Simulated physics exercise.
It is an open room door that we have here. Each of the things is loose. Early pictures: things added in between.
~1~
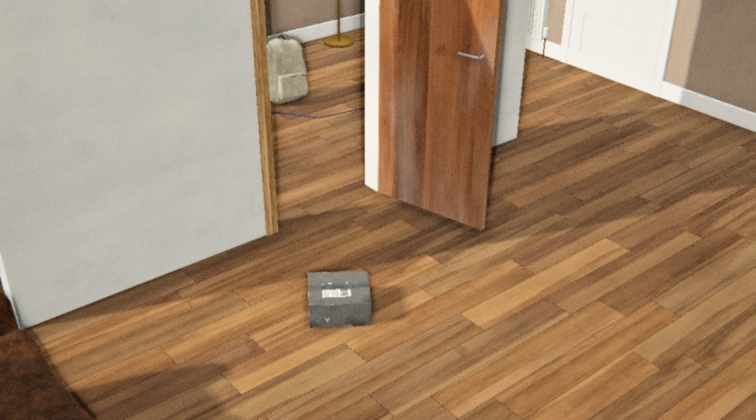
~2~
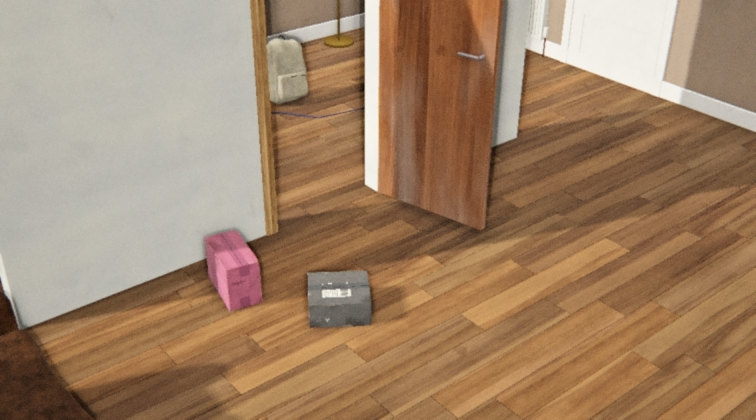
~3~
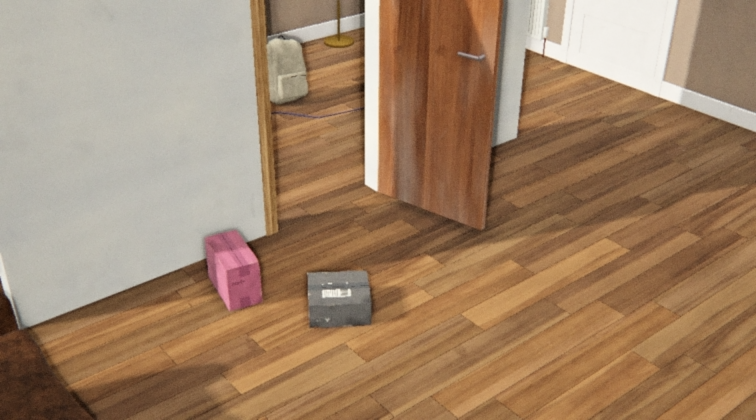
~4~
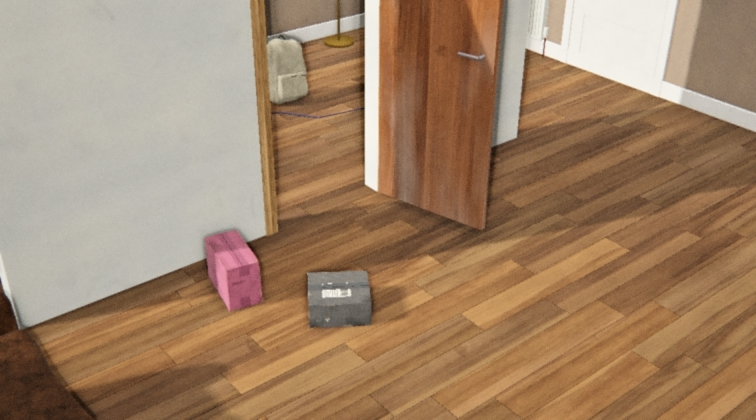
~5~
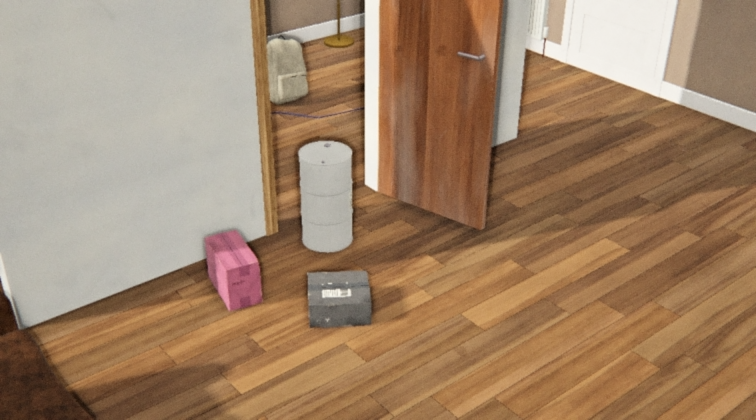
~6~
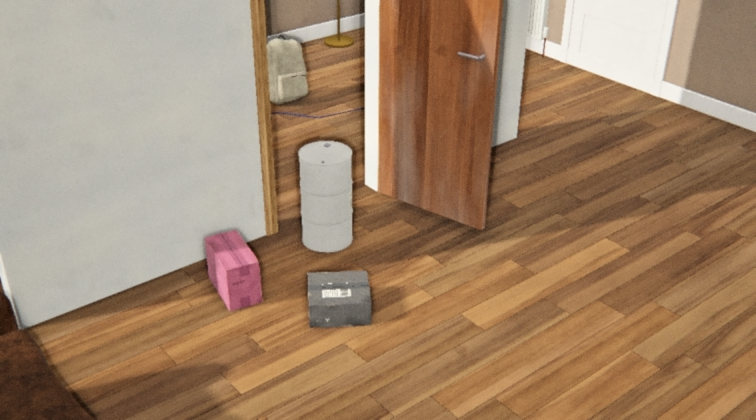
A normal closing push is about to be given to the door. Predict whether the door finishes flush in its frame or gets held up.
My guess is that the door will leave the doorway partly open.
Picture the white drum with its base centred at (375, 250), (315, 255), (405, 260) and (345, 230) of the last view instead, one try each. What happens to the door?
On the first go it doesn't make it all the way, then it doesn't make it all the way, then it doesn't make it all the way, and last it doesn't make it all the way.
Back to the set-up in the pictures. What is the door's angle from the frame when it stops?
About 35°.
Then, 0.90 s on from there, door 82° open.
Then, 1.50 s on from there, door 55° open.
In the end, door 35° open; all 3 unmoved. At the end, from the last picture's camera, white drum near (322, 196).
